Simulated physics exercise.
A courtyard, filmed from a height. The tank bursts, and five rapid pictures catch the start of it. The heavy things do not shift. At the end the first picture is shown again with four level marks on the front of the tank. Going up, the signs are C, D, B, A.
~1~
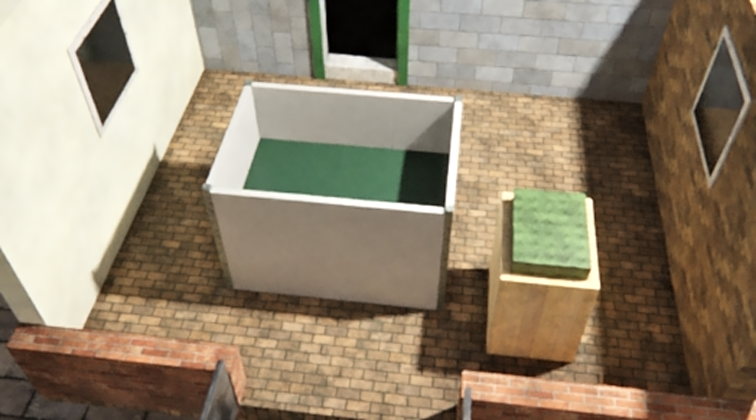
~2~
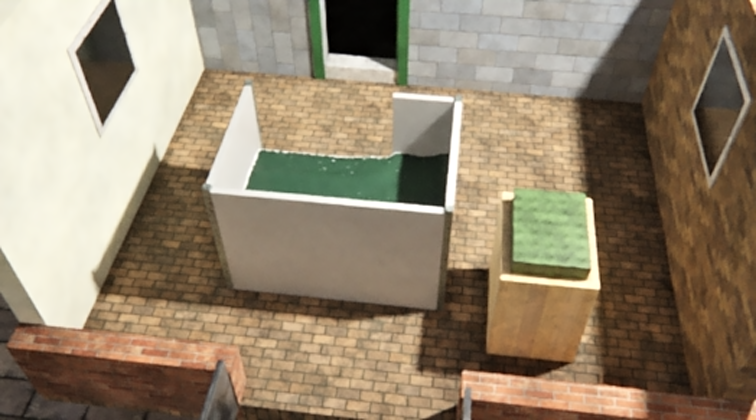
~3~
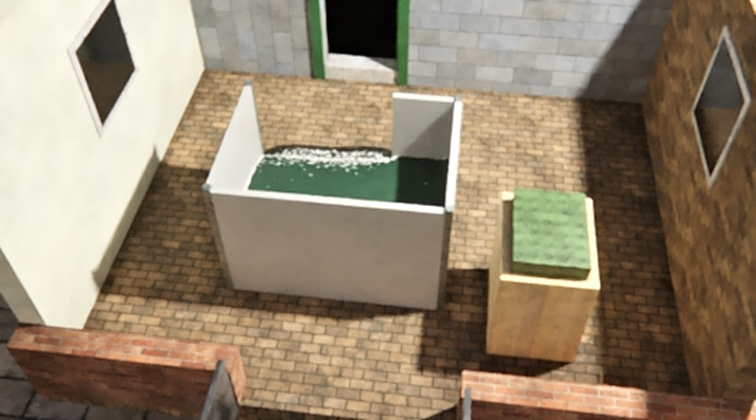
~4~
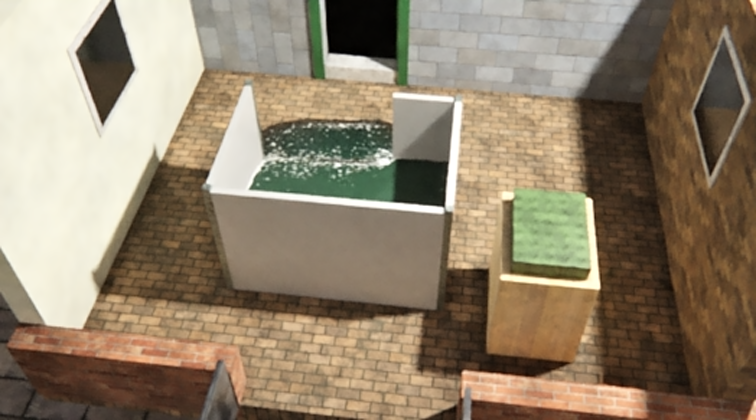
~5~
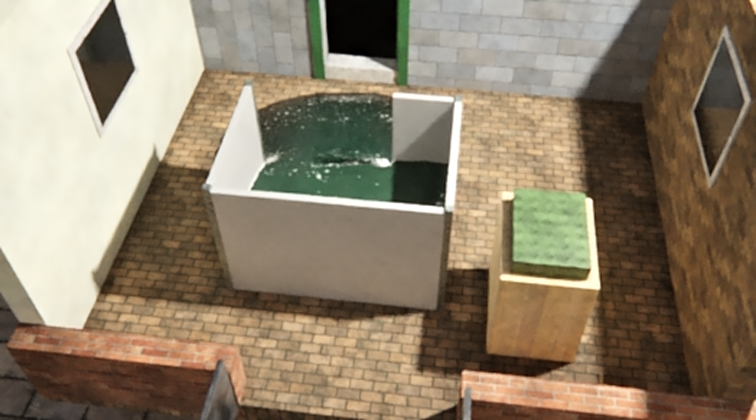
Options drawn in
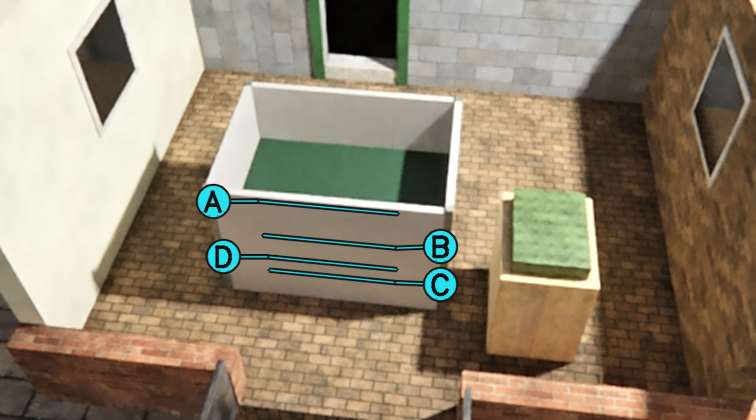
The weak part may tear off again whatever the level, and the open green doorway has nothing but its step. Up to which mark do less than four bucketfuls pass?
It is C.
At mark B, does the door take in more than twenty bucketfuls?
Yes, it does.
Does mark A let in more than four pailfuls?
Yes, it does.
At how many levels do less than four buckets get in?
One.
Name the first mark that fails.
D.
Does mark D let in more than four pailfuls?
Yes.
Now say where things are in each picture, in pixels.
The first picture shows water in the tank at rest, its middle at (343, 194); foot of the green doorway at (361, 81); open gate at (348, 354).
In the second picture, water covers 2 % of the ground, its front hidden from here.
In the third picture, water covers 5 % of the ground, its front hidden from here.
In the fourth picture, water covers 10 % of the ground, its front hidden from here.
In the fifth picture, water covers 17 % of the ground, its front hidden from here.
In cyan, A at (326, 207); B at (329, 241); C at (332, 276); D at (331, 263); from the bottom up C, D, B, A.
With A, dozens of bucketfuls pour in.
With B, dozens of bucketfuls pour in.
With C, a bucket or two gets in.
With D, about 9 bucketfuls get in.
